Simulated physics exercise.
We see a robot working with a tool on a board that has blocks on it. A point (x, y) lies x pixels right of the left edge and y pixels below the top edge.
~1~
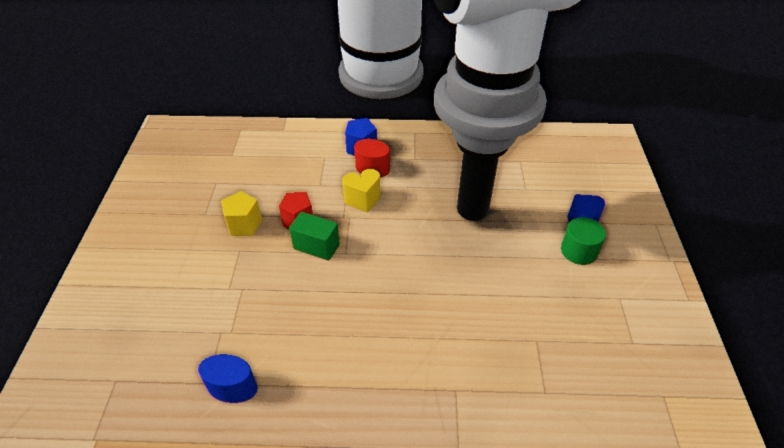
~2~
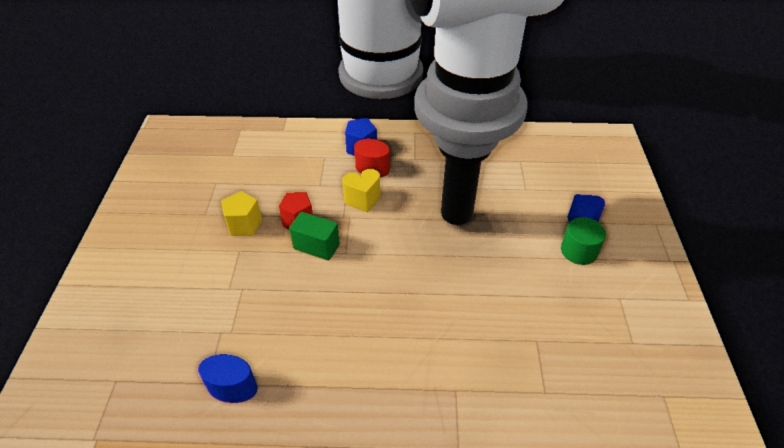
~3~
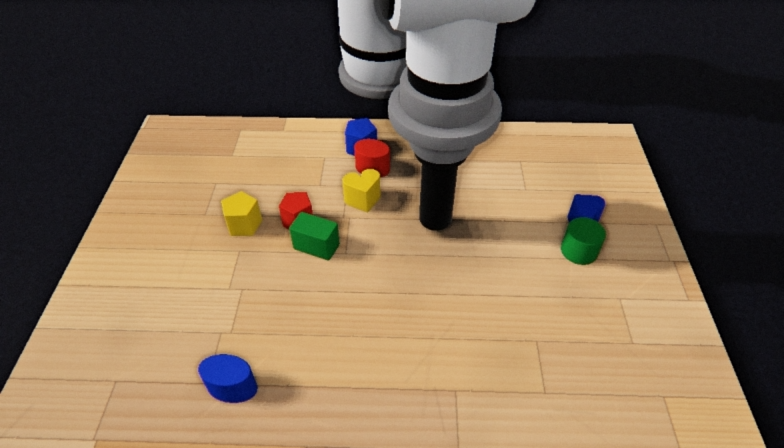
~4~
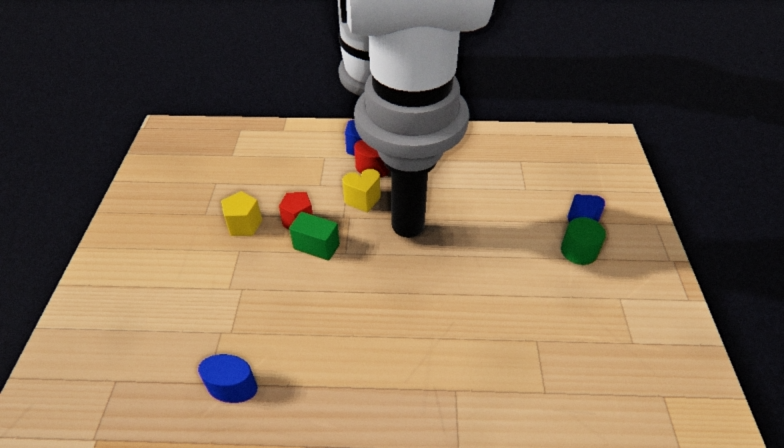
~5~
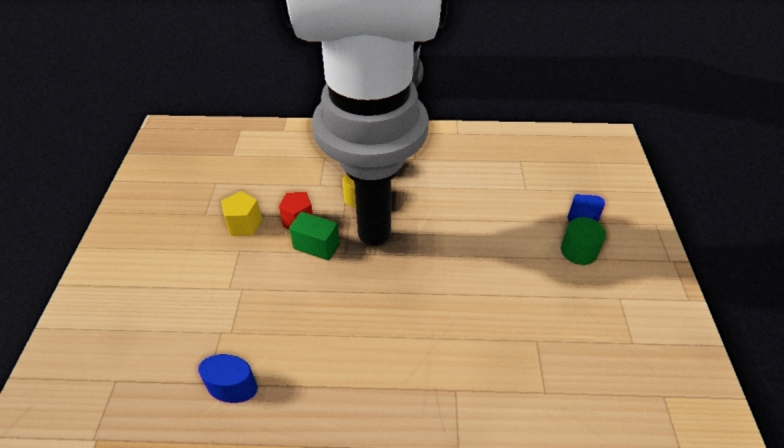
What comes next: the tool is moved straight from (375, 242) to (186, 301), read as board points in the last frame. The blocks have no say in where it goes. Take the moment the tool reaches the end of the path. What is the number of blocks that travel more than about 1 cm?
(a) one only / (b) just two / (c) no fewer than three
The answer is a.
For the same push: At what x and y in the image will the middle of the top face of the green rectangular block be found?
The centre of its top face lies at (254, 228).
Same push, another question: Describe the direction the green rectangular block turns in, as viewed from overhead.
Its spin: Clockwise.
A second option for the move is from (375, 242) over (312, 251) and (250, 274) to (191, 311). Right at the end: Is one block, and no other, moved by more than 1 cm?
Yes.
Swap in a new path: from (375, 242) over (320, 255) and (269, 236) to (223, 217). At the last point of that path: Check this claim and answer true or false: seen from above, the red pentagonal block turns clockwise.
This is true.
The first path, step by step. One third of the way, tool (314, 254); red pentagonal block (292, 200), turned 20° clockwise; green rectangular block (276, 228), turned 30° clockwise.
Two thirds of the way, tool (250, 275); red pentagonal block (292, 200), turned 20° clockwise; green rectangular block (254, 228), turned 100° clockwise.
At the end, tool (183, 294); red pentagonal block (292, 200), turned 20° clockwise; green rectangular block (254, 228), turned 100° clockwise; yellow heart in place.
